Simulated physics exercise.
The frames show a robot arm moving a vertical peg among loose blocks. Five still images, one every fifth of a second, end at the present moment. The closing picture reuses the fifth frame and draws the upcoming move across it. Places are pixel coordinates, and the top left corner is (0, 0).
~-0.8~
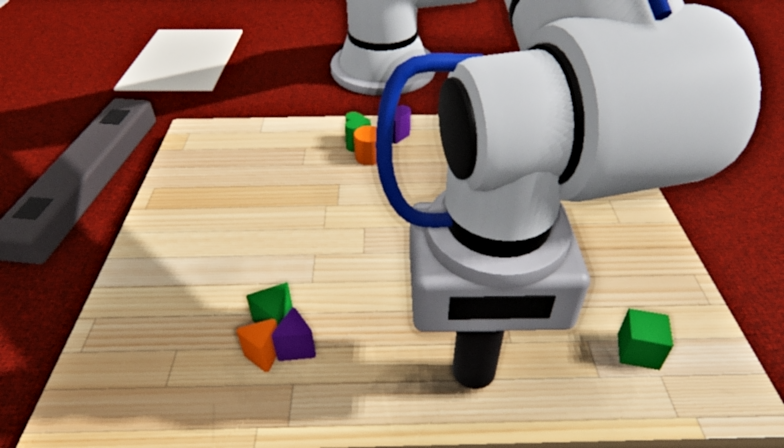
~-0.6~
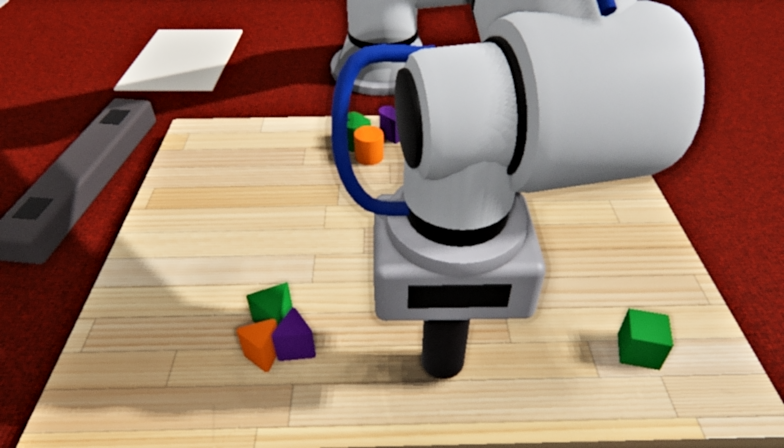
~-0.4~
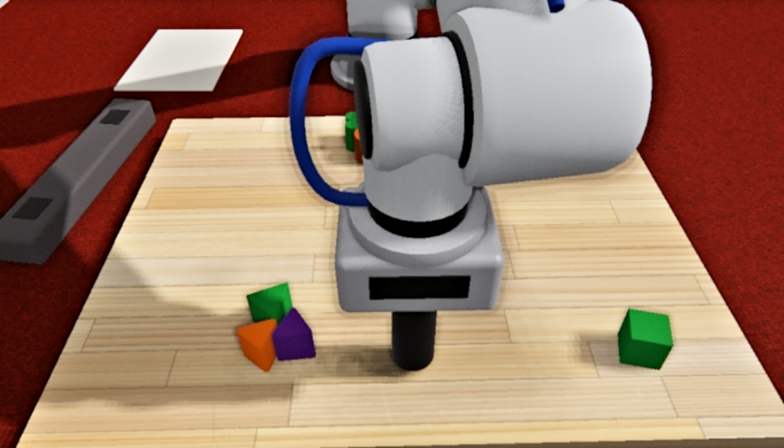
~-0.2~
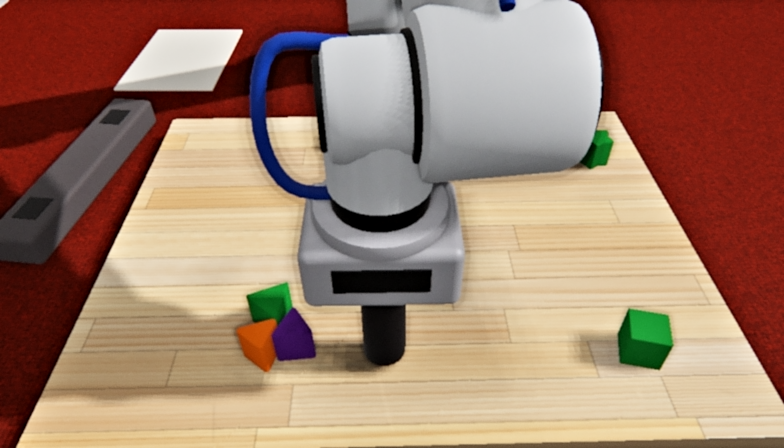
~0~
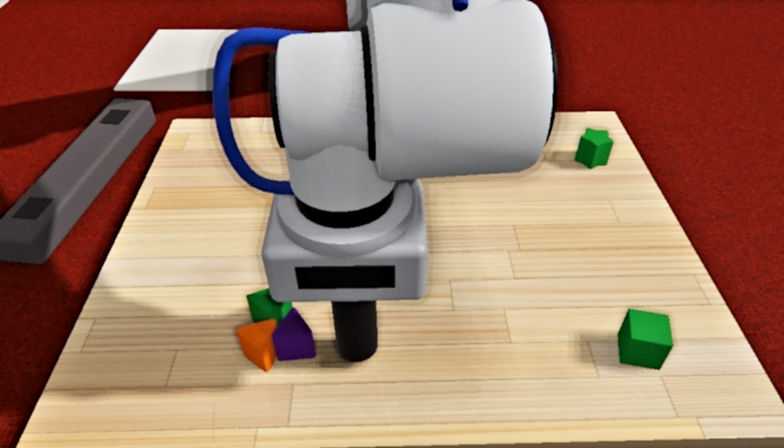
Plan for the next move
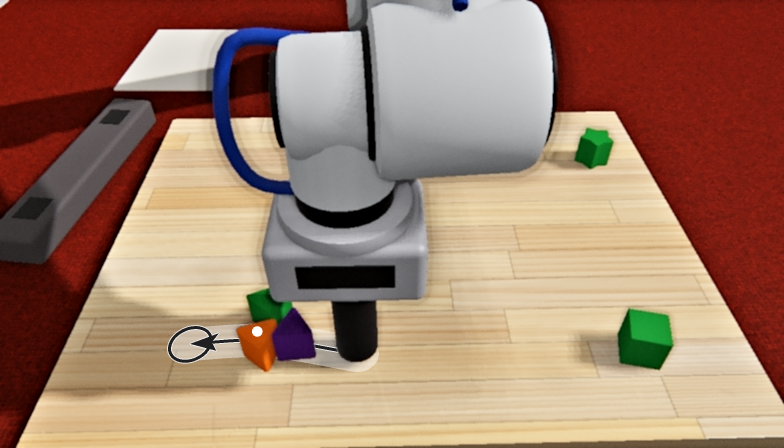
A robot arm slides its black peg steadily left across the wooden board, touching no blocks.
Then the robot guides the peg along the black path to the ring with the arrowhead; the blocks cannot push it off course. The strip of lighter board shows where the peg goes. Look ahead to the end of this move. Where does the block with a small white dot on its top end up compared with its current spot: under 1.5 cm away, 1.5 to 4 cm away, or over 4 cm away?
Moves over 4 cm.
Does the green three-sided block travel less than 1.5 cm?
My answer is no.
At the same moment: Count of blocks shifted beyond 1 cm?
My answer is three or more.
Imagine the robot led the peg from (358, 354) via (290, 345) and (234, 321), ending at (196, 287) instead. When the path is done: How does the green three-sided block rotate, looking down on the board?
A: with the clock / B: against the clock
A: With the clock.
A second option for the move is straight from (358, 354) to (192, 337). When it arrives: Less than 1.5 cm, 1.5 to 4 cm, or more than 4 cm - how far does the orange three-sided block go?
My prediction: Over 4 cm.
The line goes from (358, 354) via (276, 341), ending at (190, 344); the dot is on the orange three-sided block.
The first path, step by step. One third of the way, peg (301, 335); orange three-sided block (229, 330); green three-sided block (264, 297), turned 30° clockwise; purple three-sided block (263, 327).
Two thirds of the way, peg (244, 331); orange three-sided block (190, 333); green three-sided block (244, 289), turned 75° clockwise; purple three-sided block (213, 338), turned 15° anticlockwise.
At the end, peg (187, 335); orange three-sided block (154, 348), turned 55° anticlockwise; green three-sided block (243, 288), turned 75° clockwise; purple three-sided block (190, 349), turned 50° anticlockwise.
